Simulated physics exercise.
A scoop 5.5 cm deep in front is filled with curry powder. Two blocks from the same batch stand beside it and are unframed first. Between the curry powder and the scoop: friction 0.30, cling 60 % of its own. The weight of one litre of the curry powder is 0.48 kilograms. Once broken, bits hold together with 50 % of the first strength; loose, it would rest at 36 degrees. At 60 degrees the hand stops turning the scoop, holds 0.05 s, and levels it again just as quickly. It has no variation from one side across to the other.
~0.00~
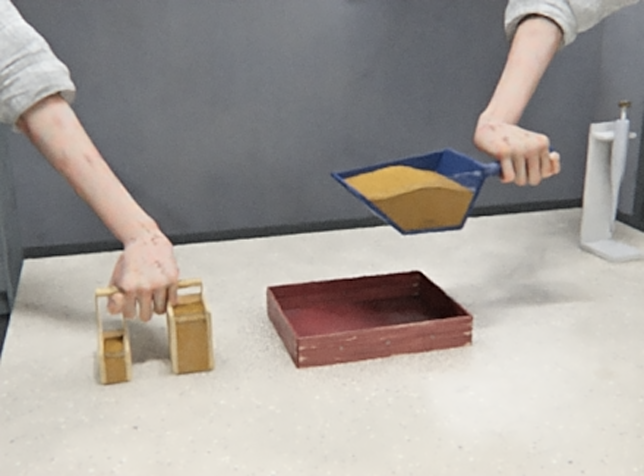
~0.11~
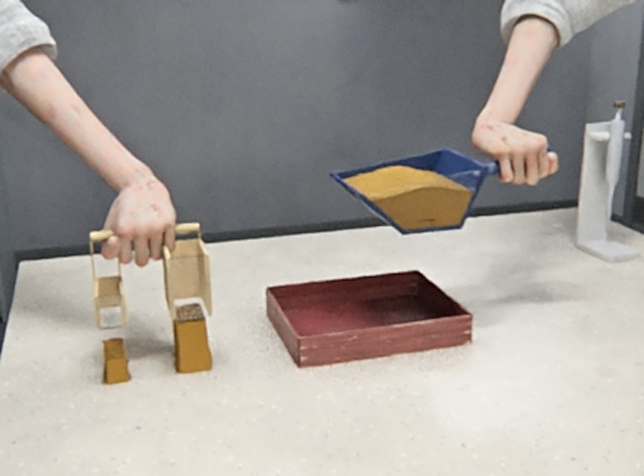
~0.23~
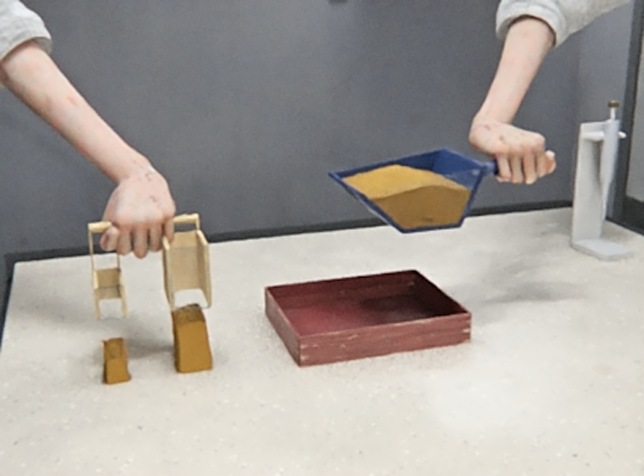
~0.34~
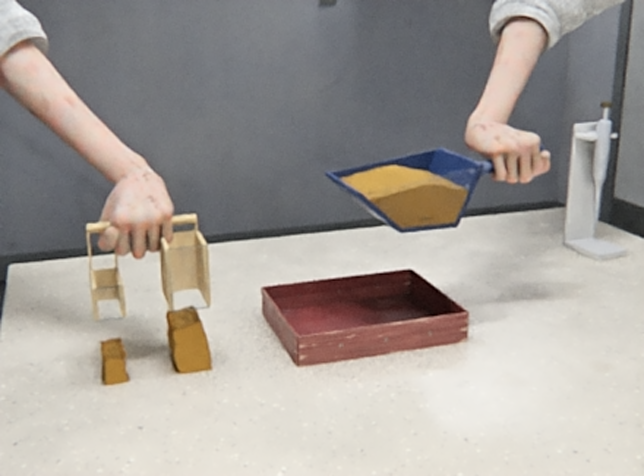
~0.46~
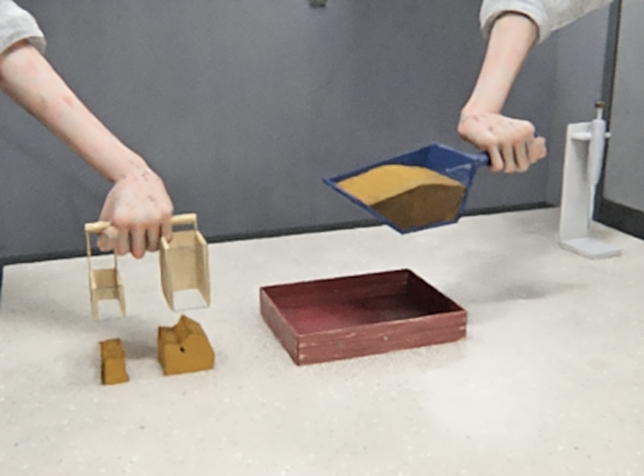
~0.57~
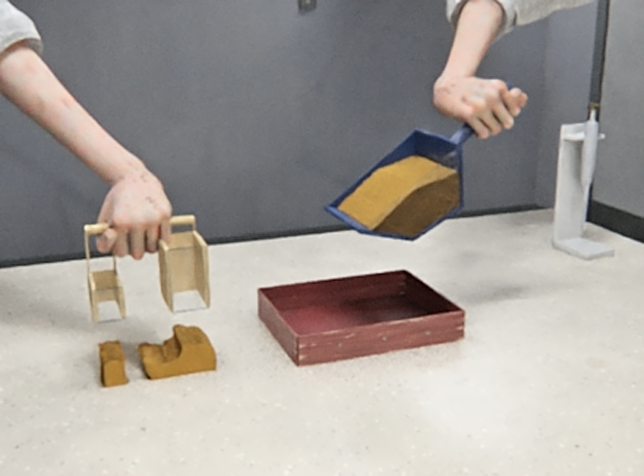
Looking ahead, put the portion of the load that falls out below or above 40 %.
It should end up short of 40 per cent.
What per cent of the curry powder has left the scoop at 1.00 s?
Reading: Around 0 %.
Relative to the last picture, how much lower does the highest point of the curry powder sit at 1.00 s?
Roughly 1.0 cm.
After 0.77 s, the scoop is at 60 degrees and 0 % has left it.
After 1.00 s, the scoop is at 40 degrees and 0 % has left it.
After 1.23 s, the scoop is at 0 degrees and 0 % has left it.
After 1.46 s, the scoop is at 0 degrees and 0 % has left it.
After 1.75 s, the scoop is at 0 degrees and 0 % has left it.
